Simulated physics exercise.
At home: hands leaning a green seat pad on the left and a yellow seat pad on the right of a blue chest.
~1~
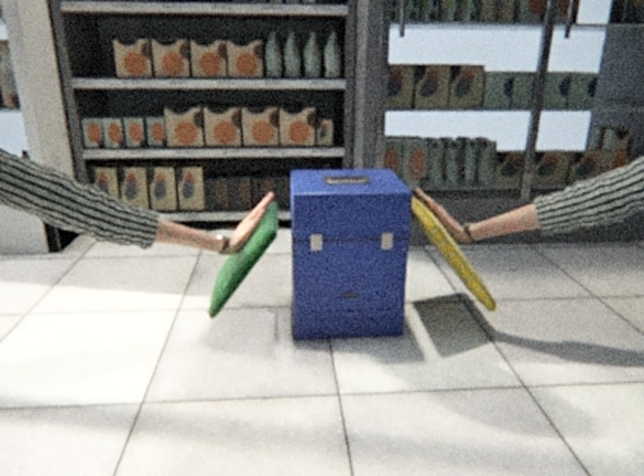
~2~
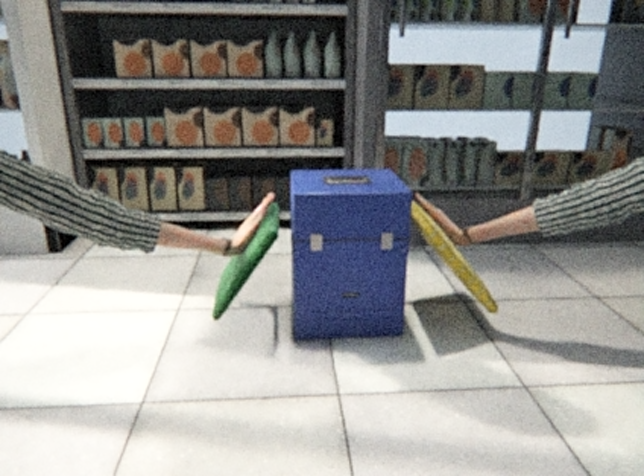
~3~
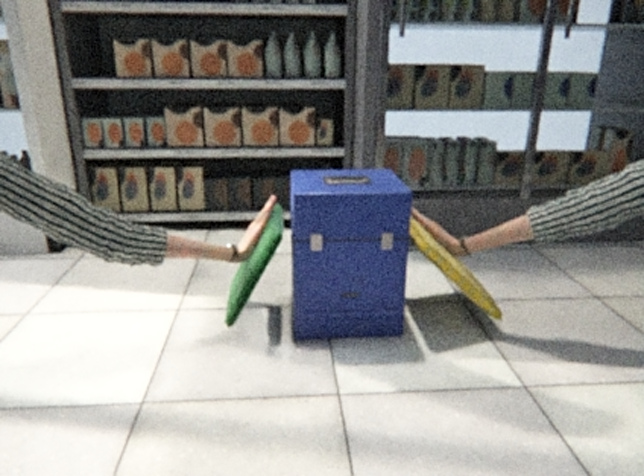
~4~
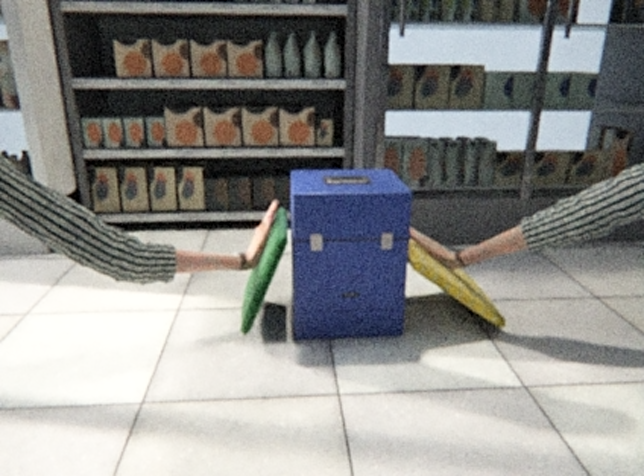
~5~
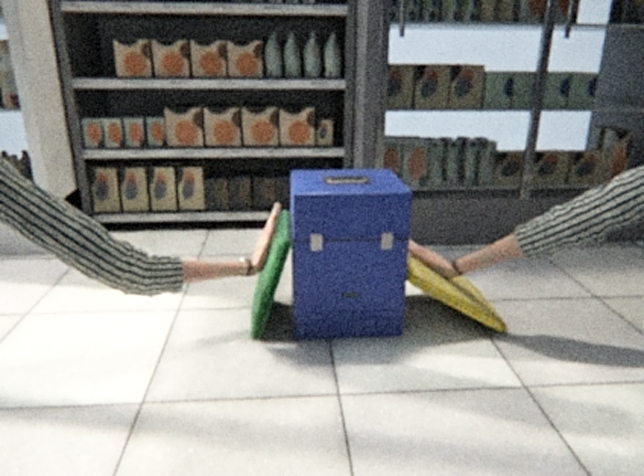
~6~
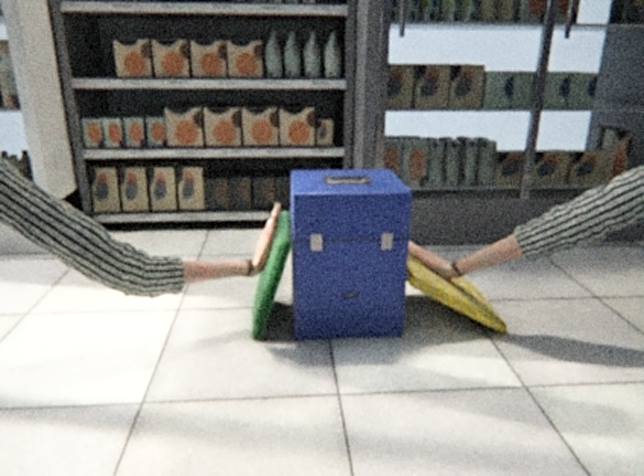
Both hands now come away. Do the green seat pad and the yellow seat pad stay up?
The green seat pad keeps leaning, the yellow seat pad slumps to the floor.
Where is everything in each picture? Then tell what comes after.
Green seat pad foot (212, 315), head (273, 234); yellow seat pad foot (492, 308), head (430, 225), in the first picture.
Green seat pad foot (216, 318); yellow seat pad foot (494, 310), in the second picture.
Green seat pad foot (229, 324); yellow seat pad foot (498, 317), in the third picture.
Green seat pad foot (245, 332); yellow seat pad foot (502, 324), in the fourth picture.
Green seat pad foot (256, 337); yellow seat pad foot (503, 329), in the fifth picture.
Green seat pad foot (257, 337), head (287, 244), almost upright; yellow seat pad foot (504, 330), head (412, 281), at a low slant, in the sixth picture.
Then, 0.28 s later than the last view, green seat pad against the side near (272, 272); yellow seat pad flat on the floor near (449, 299).
Then, 0.46 s later than the last view, green seat pad against the side near (272, 272); yellow seat pad flat on the floor near (448, 305).
Finally, green seat pad against the side near (272, 272); yellow seat pad flat on the floor near (448, 305). The green seat pad holds its lean and the yellow seat pad slides down flat.
